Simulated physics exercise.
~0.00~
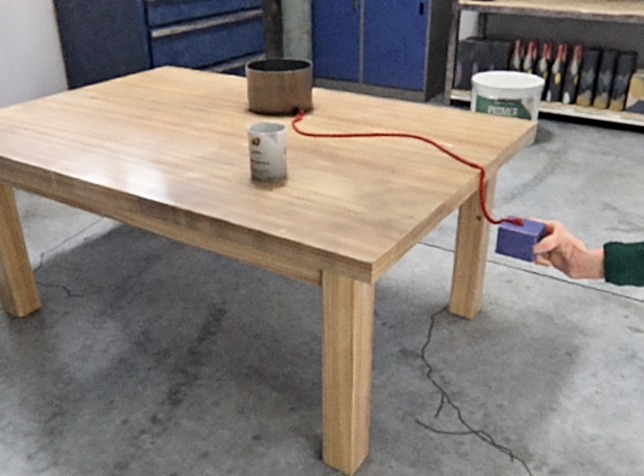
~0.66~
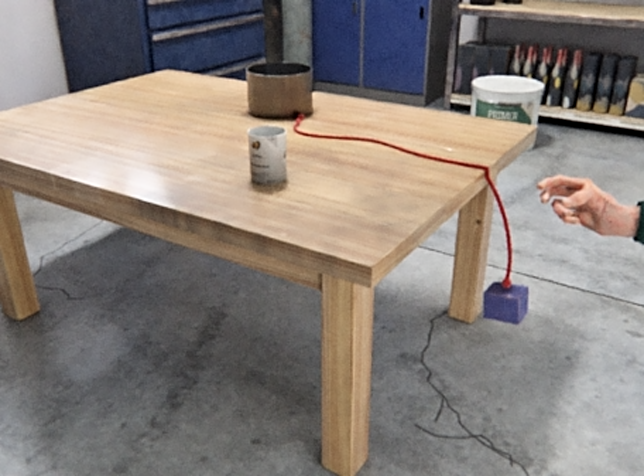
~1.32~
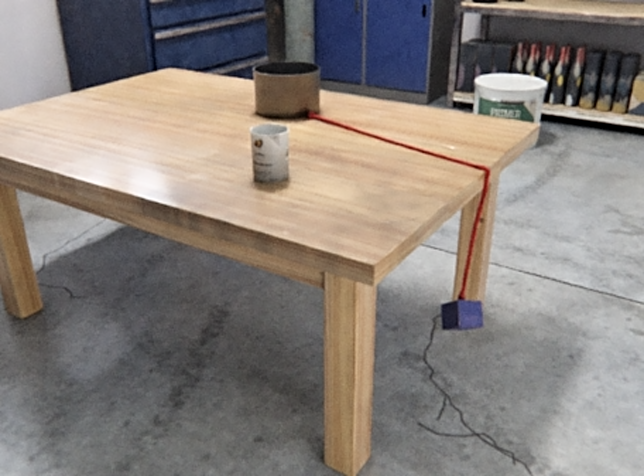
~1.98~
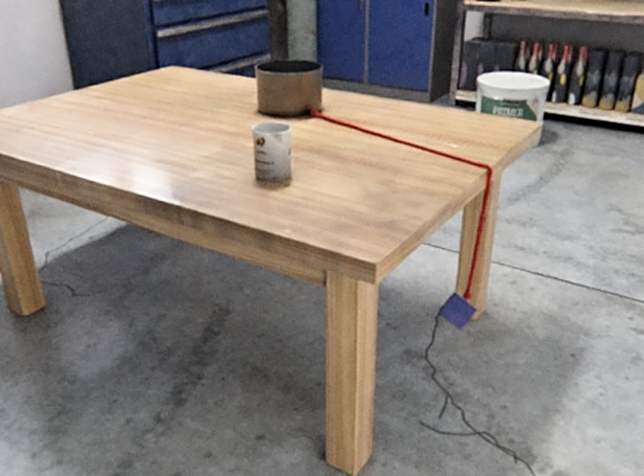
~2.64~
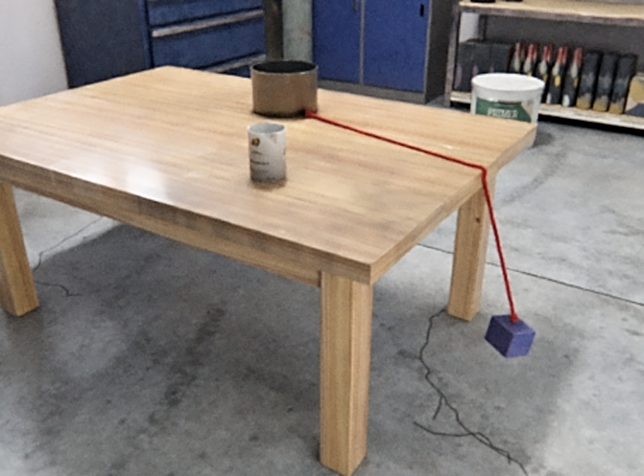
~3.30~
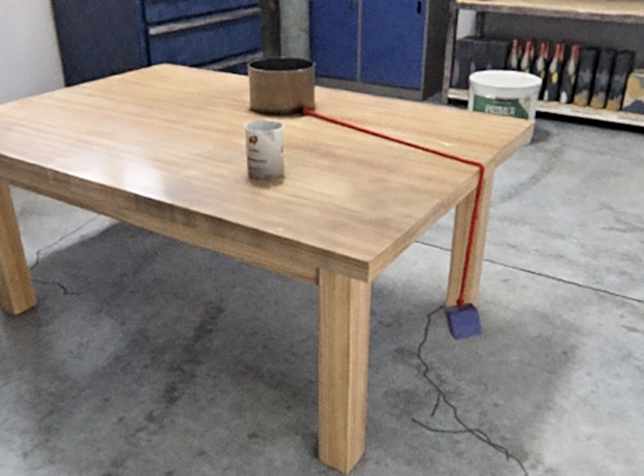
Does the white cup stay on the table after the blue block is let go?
Yes, the white cup stays standing on the table while the blue block hangs and swings from the cord over the edge.
